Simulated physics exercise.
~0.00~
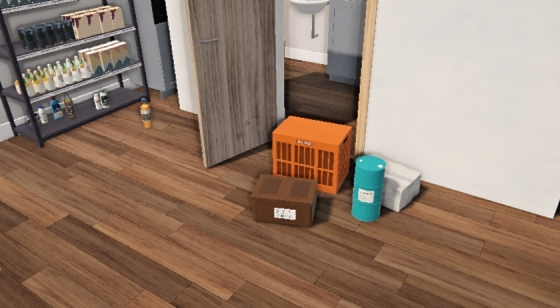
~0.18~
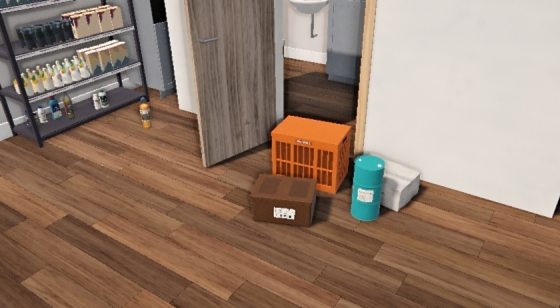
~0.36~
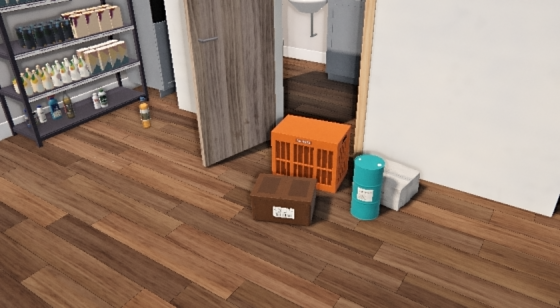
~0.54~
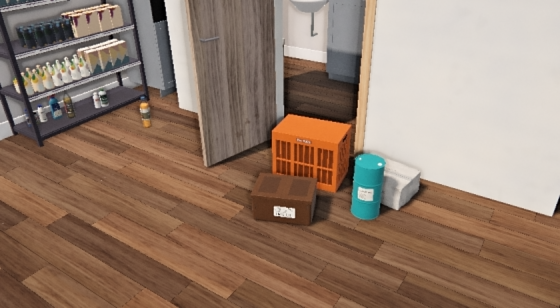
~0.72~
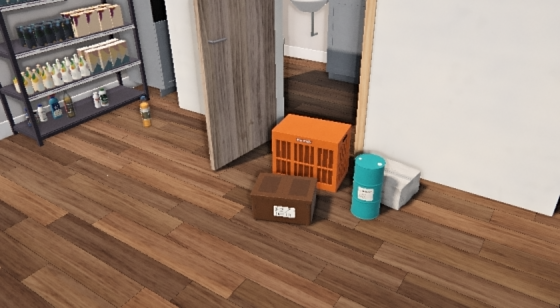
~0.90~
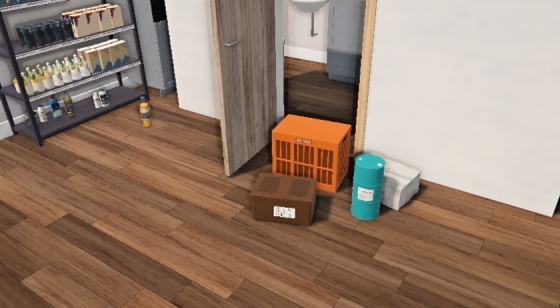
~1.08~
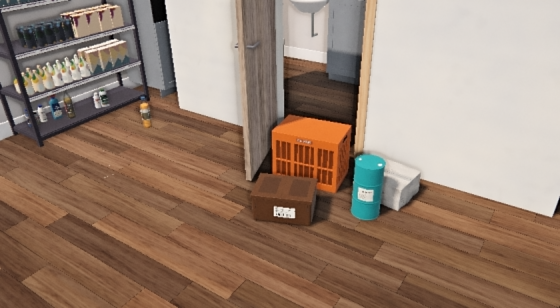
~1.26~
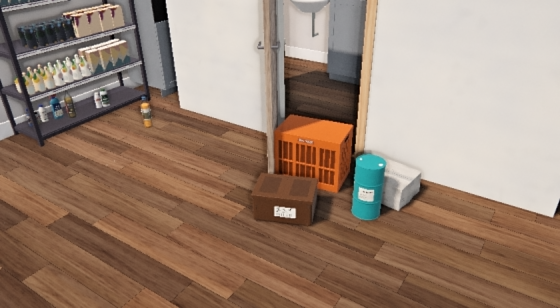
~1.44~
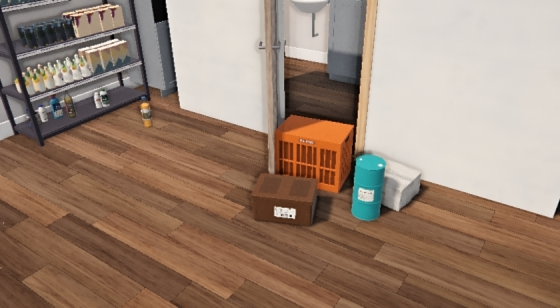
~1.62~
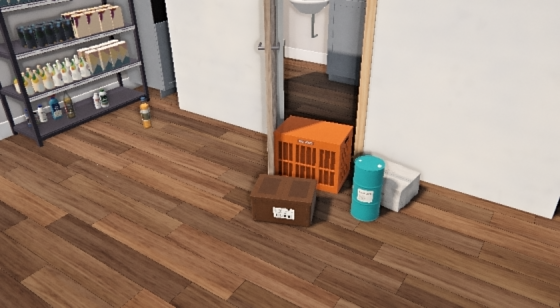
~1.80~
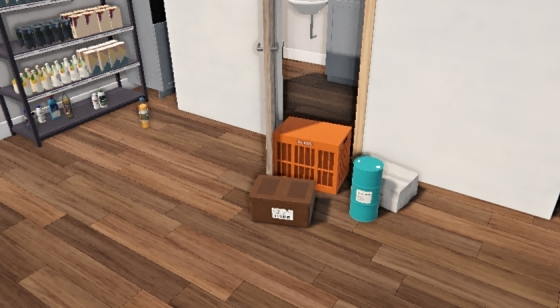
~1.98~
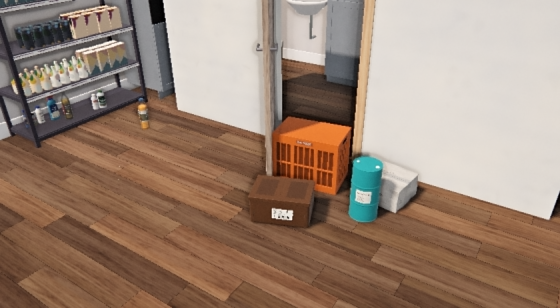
Wooden door swinging partway toward closing, then resting still ajar by an orange crate, with brown box, turquoise canister and white box unmoved.
